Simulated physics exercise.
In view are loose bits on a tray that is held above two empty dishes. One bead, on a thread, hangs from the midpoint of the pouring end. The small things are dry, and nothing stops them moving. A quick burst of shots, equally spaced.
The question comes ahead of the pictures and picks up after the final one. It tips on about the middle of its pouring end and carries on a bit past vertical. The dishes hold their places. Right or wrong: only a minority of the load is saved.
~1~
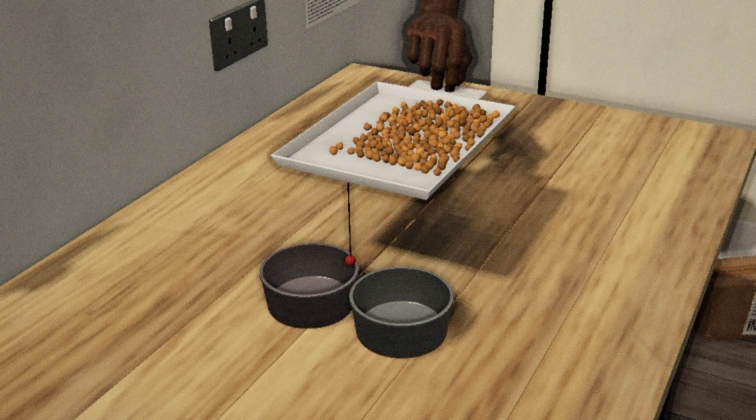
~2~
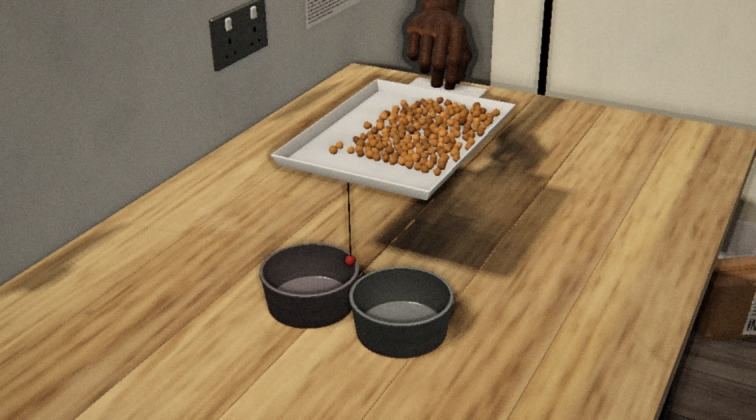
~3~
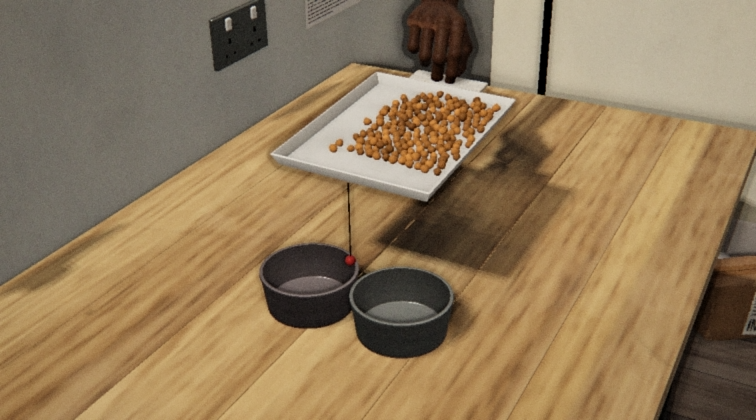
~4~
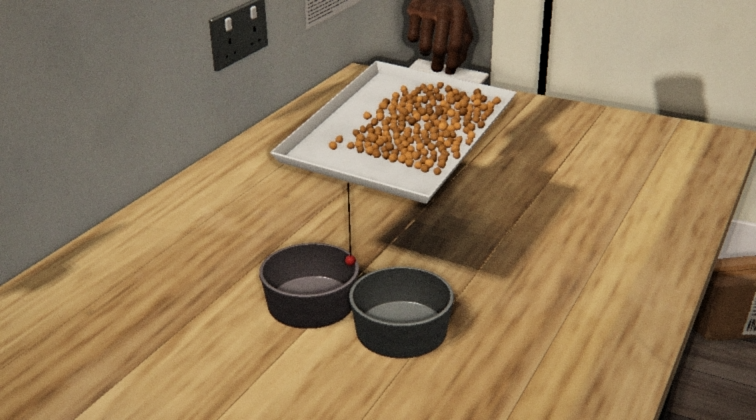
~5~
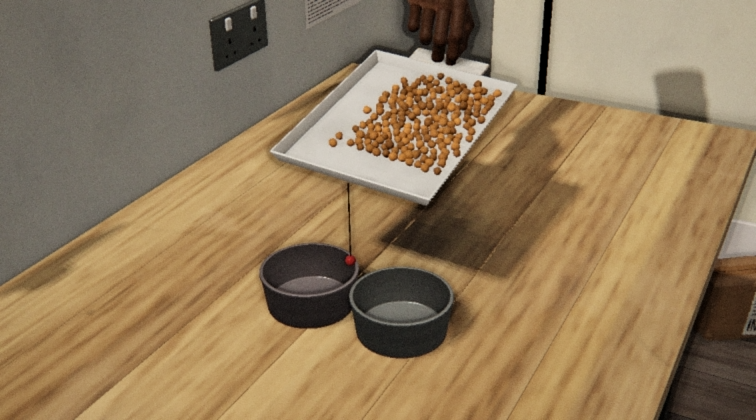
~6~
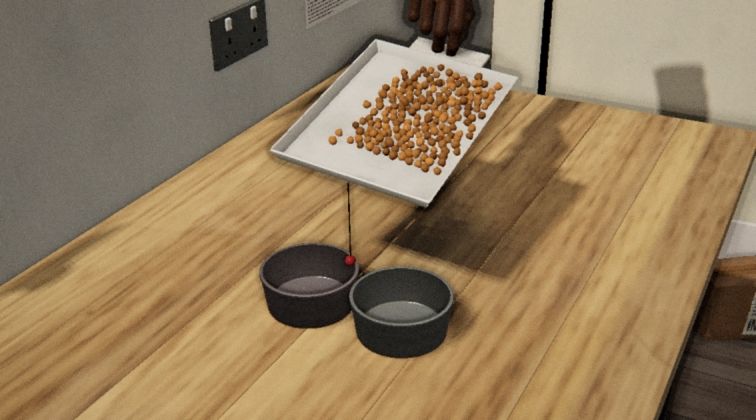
Wrong, most of it is saved.
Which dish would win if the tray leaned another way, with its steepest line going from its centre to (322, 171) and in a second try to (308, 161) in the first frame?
Outcome by order - one: Left side; two: Left side.
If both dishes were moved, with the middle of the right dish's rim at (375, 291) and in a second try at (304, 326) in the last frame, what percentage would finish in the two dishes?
Trial 1 around 50 percent, trial 2 around 0 percent.
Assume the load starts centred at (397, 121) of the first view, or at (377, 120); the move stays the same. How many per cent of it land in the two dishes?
Shares: 80 % for the first, 80 % for the second.
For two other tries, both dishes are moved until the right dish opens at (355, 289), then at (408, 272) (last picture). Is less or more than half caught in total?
For the earlier try a smaller portion is kept, for the later one a smaller portion.
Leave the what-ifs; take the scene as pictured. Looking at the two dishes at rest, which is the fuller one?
The one that comes out ahead is the rightward one.
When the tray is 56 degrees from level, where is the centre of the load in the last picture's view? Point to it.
The middle of the load sits near (413, 153).
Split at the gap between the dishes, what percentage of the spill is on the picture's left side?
Near 20 per cent.
Shortly afterwards, tray tipped steeply; all but a few on the tray; only a few in the right dish; only a few in the air.
Next, tray tipped right over; a little on the tray; the bulk in the right dish; near a quarter outside both; a little in the air.
Some moments later, tray tipped past a quarter turn; the bulk in the right dish; near a quarter outside both.
In the end, tray tipped past a quarter turn; the bulk in the right dish; none at all in the left dish; near a quarter outside both.
